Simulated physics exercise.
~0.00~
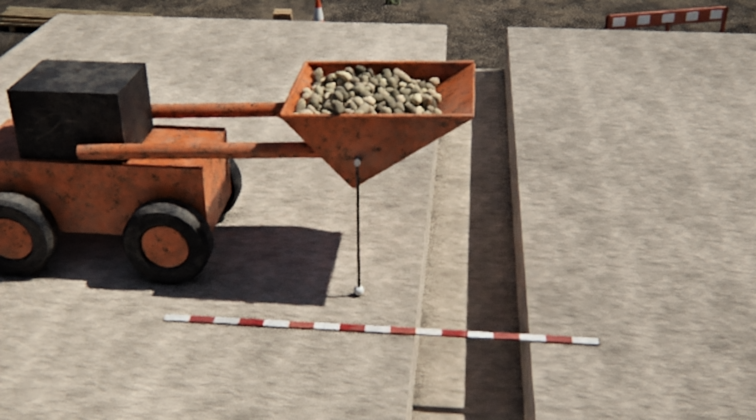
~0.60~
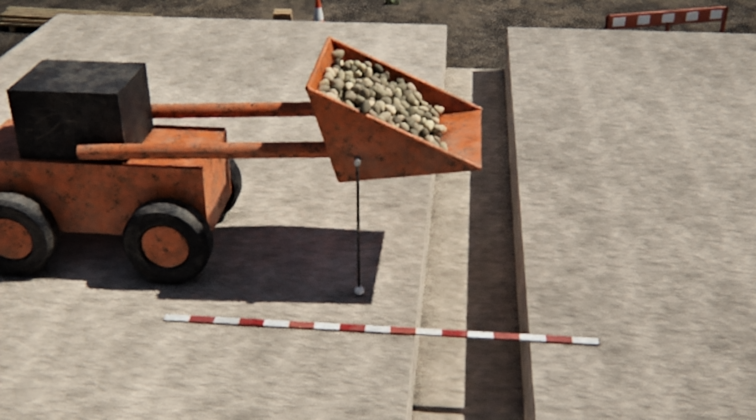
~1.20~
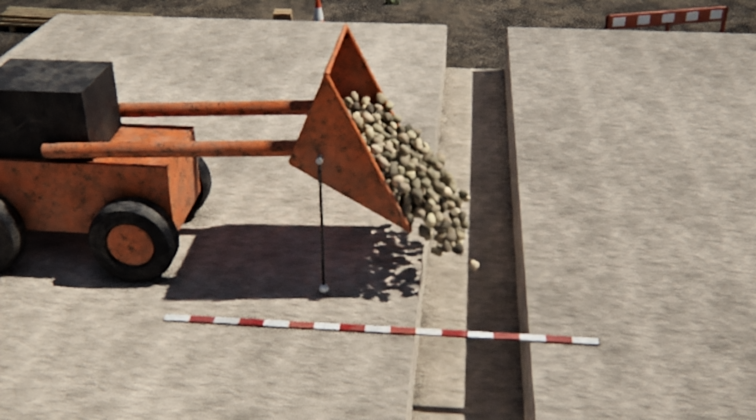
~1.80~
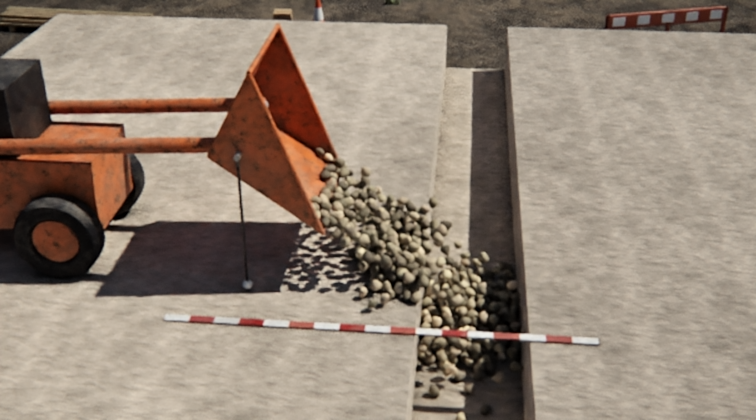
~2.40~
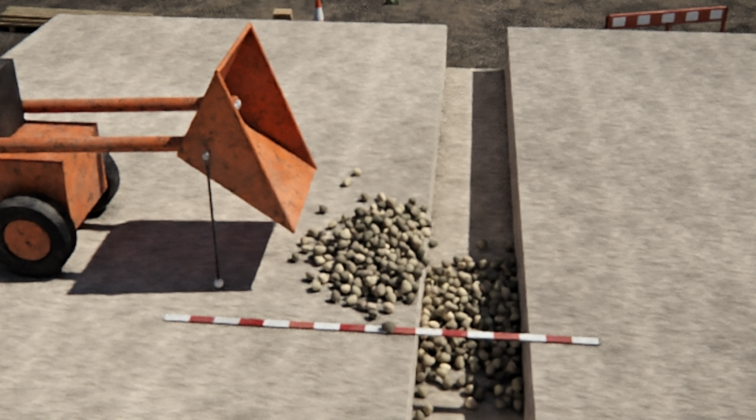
An orange loader tips its bucket while backing left, spilling stones beside and into a trench.
